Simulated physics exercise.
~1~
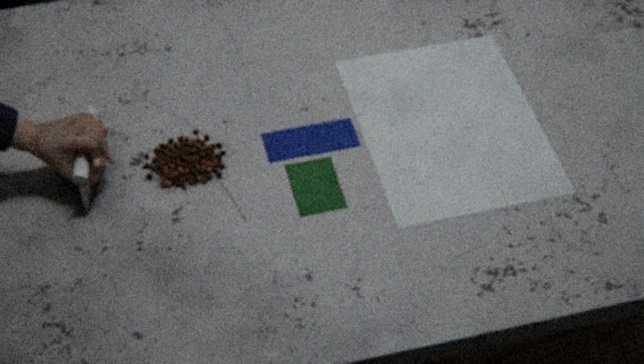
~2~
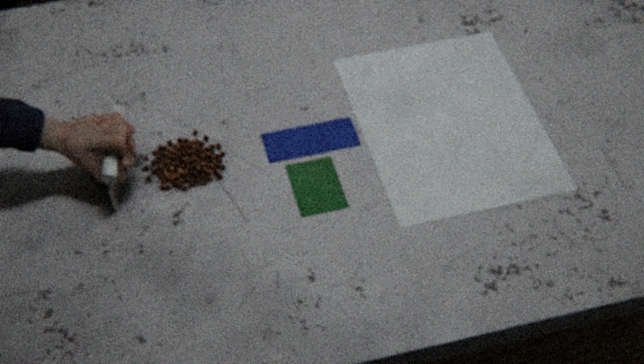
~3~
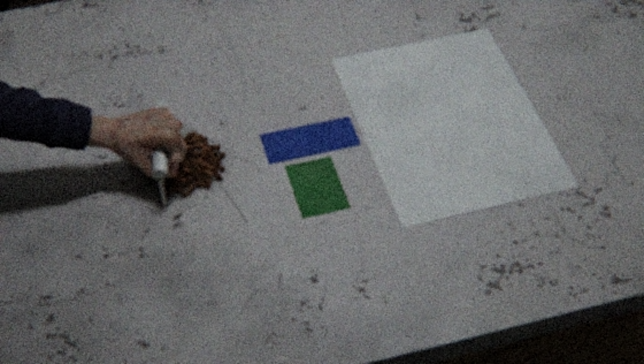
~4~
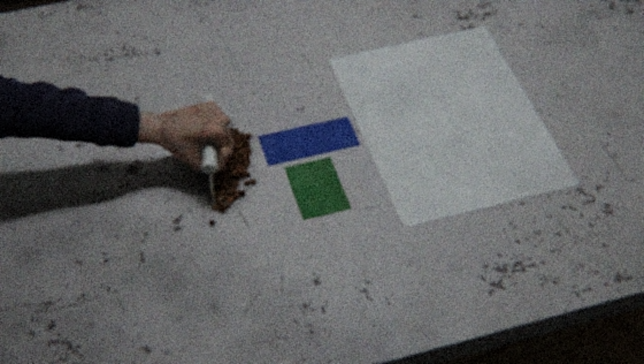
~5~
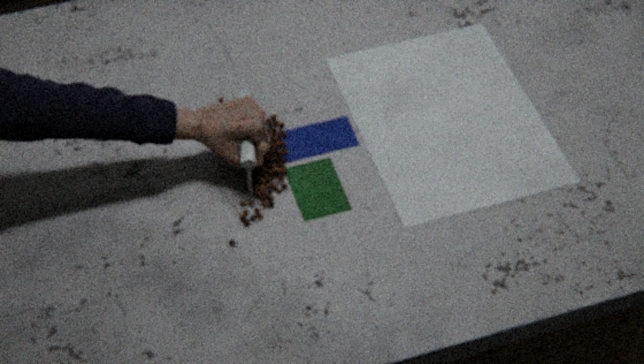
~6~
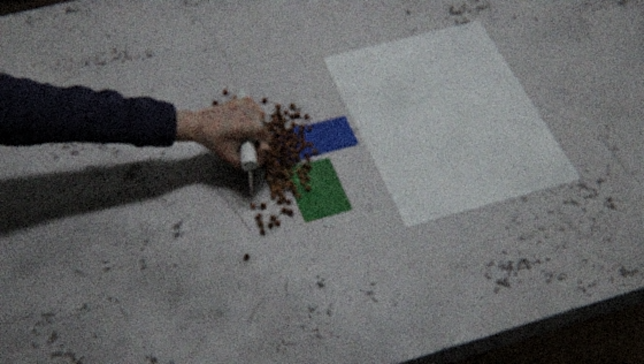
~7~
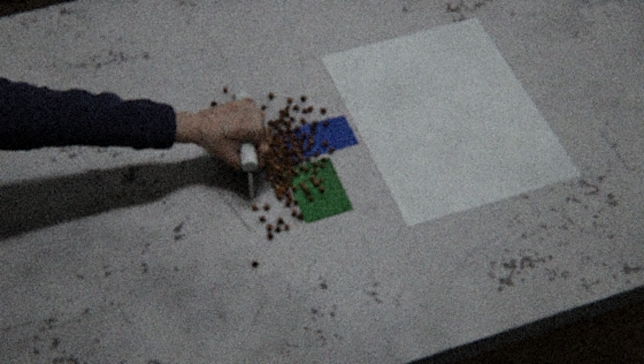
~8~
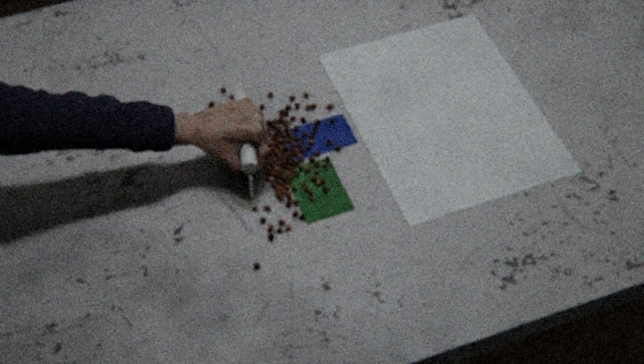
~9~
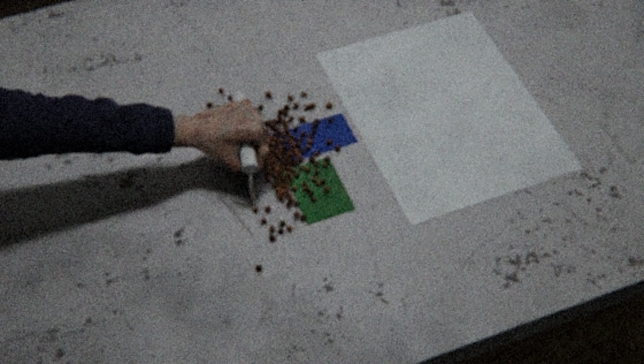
A hand in a dark sleeve holds a pale scraper upright at the left of a dim, speckled grey tabletop, seen from above at a slant. To its right lie a loose heap of small brown balls, a blue strip above a green patch, and a large white sheet. The hand slides the scraper rightward into the heap, bunching the balls and pushing them toward the coloured patches. It stops just short of them, while the balls scatter onward and spread out. They come to rest strewn over the blue, some of the green and the bare surface, with none on the white.
